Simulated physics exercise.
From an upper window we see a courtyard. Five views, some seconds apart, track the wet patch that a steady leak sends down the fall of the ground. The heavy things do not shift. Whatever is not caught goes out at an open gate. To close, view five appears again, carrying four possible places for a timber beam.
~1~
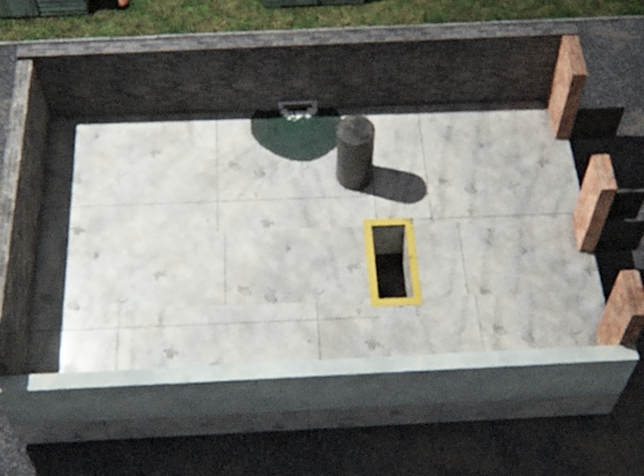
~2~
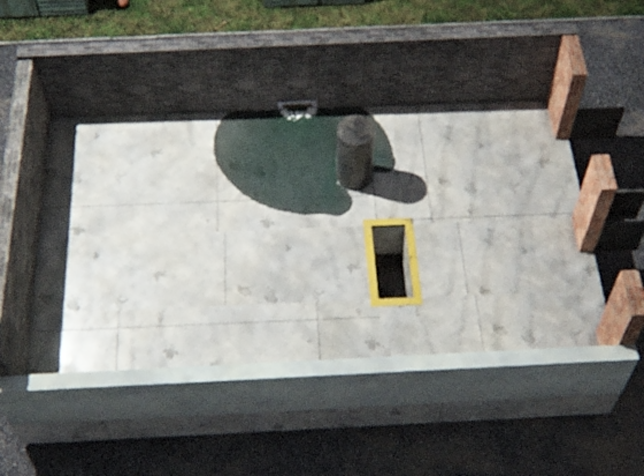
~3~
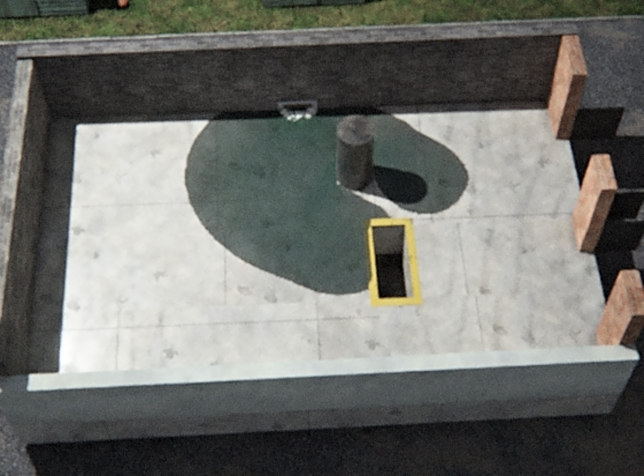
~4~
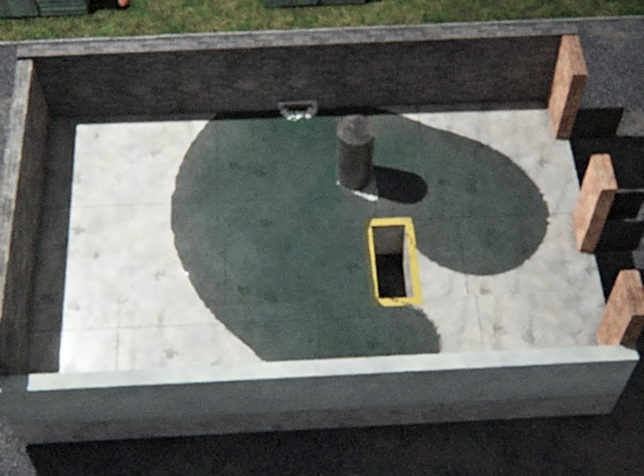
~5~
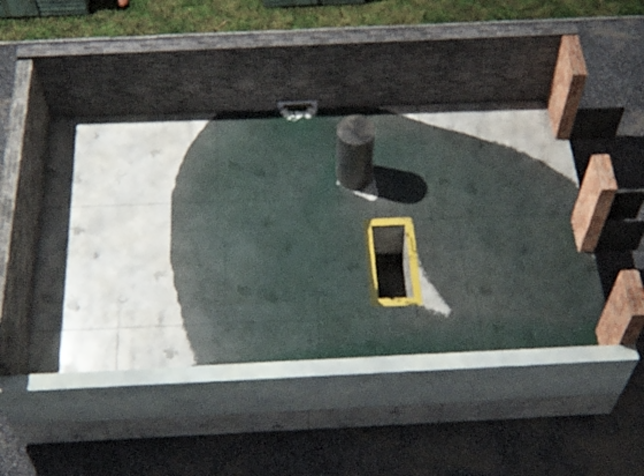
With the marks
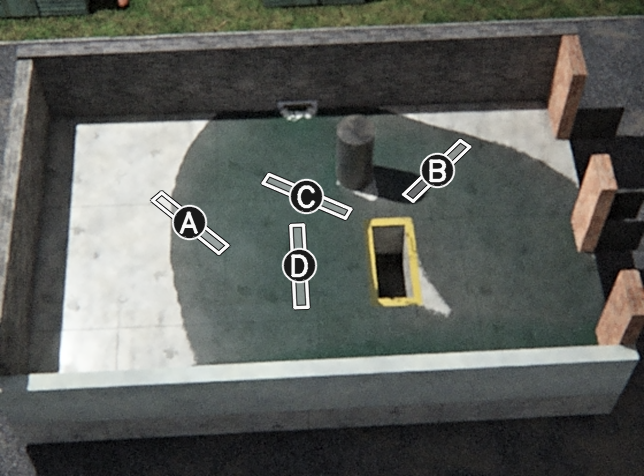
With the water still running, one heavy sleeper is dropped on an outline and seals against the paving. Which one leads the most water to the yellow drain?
Take B.
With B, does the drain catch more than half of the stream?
No, it does not.
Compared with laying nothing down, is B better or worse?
Better.
In white, A from (157, 196) to (223, 249); B from (408, 197) to (464, 143); C from (266, 178) to (348, 213); D from (301, 307) to (297, 225).
With A, about 21 % of the stream goes into the yellow drain, about 79 % out by the gates.
With B, about 29 % of the stream goes into the yellow drain, about 70 % out by the gates.
With C, about 19 % of the stream goes into the yellow drain, about 81 % out by the gates.
With D, about 22 % of the stream goes into the yellow drain, about 78 % out by the gates.
